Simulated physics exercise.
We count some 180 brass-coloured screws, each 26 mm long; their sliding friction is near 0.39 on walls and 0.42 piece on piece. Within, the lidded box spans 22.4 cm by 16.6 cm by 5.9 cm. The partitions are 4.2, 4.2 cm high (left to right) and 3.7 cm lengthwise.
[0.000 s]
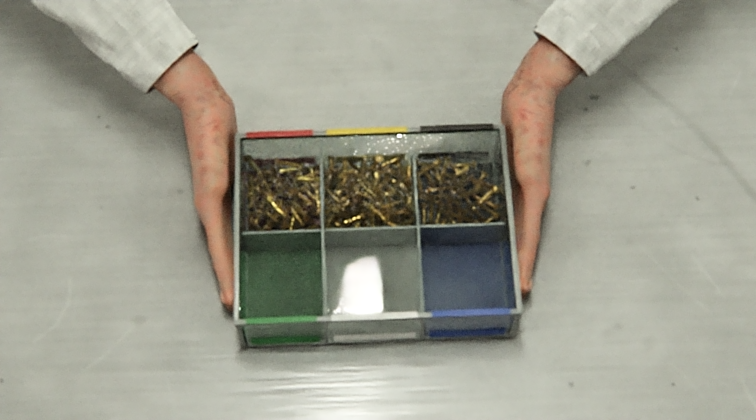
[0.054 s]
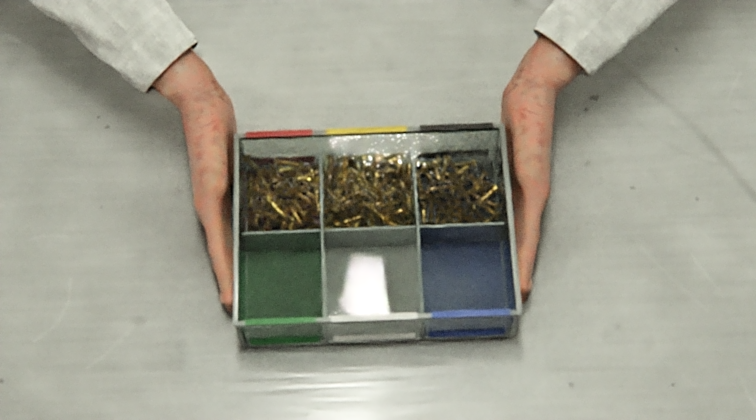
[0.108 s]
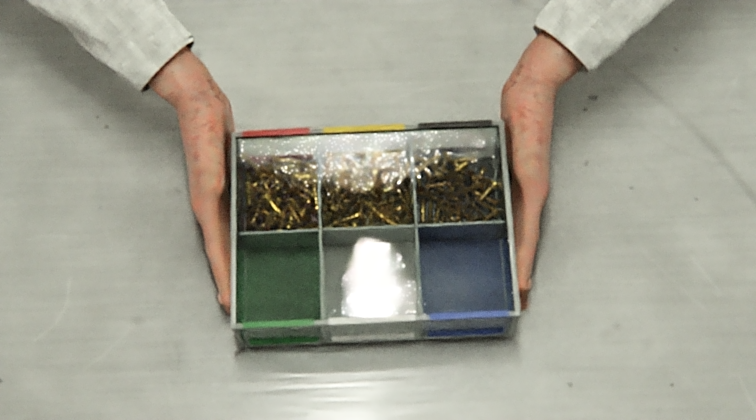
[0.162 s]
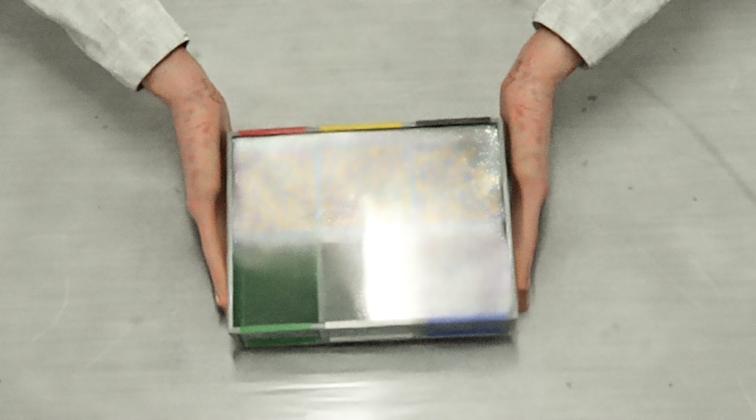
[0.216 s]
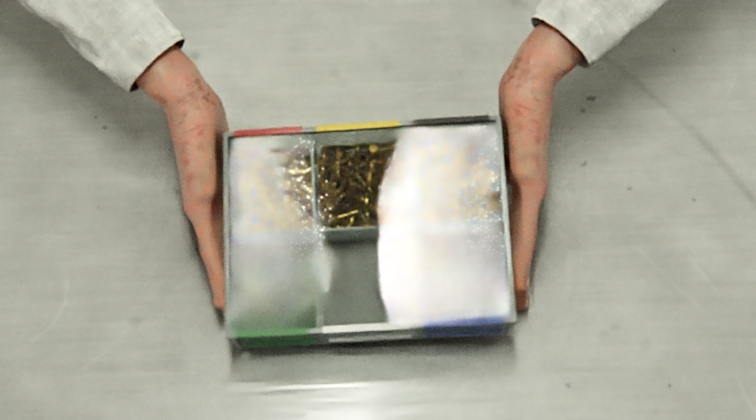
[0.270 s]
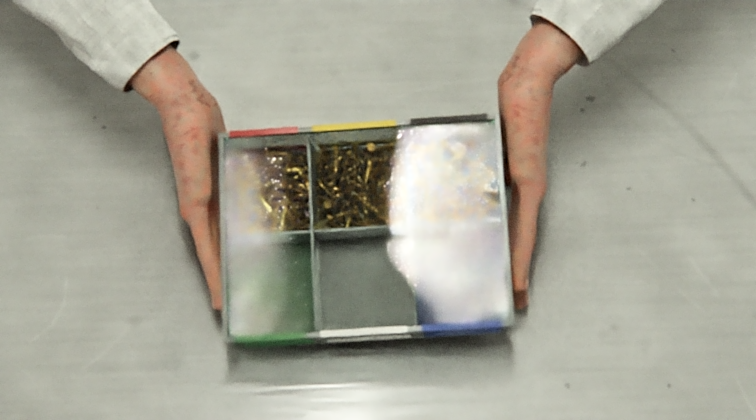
A lidded box of brass-coloured screws tilts slightly between two hands as glare sweeps its lid.
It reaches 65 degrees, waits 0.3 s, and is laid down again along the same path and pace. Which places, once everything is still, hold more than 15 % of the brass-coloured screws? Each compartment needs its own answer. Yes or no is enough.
Red compartment, yes; blue compartment, no; green compartment, no; yellow compartment, yes; white compartment, no; black compartment, yes.
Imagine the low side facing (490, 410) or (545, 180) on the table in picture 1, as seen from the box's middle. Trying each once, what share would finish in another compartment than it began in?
That would be close to 5 per cent and then close to 0 per cent.
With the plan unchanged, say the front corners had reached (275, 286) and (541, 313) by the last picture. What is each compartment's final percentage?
By the end, red has 35%, blue has 0%, green has 0%, yellow has 40%, white has 0% and black has 25%.
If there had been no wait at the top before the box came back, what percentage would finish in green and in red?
Result - green: 0 %, red: 35 %.
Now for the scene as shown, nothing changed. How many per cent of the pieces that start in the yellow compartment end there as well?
90 %.
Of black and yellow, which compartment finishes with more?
Yellow.
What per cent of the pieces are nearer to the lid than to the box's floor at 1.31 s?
Around 10 %.
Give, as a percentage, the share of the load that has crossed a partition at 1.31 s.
At that time I'd say around 0 per cent.
After 1.31 s, tilt 65 degrees; red 35 %, yellow 40 %, black 25 %.
After 2.01 s, tilt 33 degrees; red 35 %, yellow 35 %, white 5 %, black 25 %.
After 2.74 s, tilt 0 degrees; red 35 %, yellow 35 %, white 5 %, black 25 %.
By 3.0 s all is still; red 35 %, blue 0 %, green 0 %, yellow 35 %, white 5 %, black 25 %.
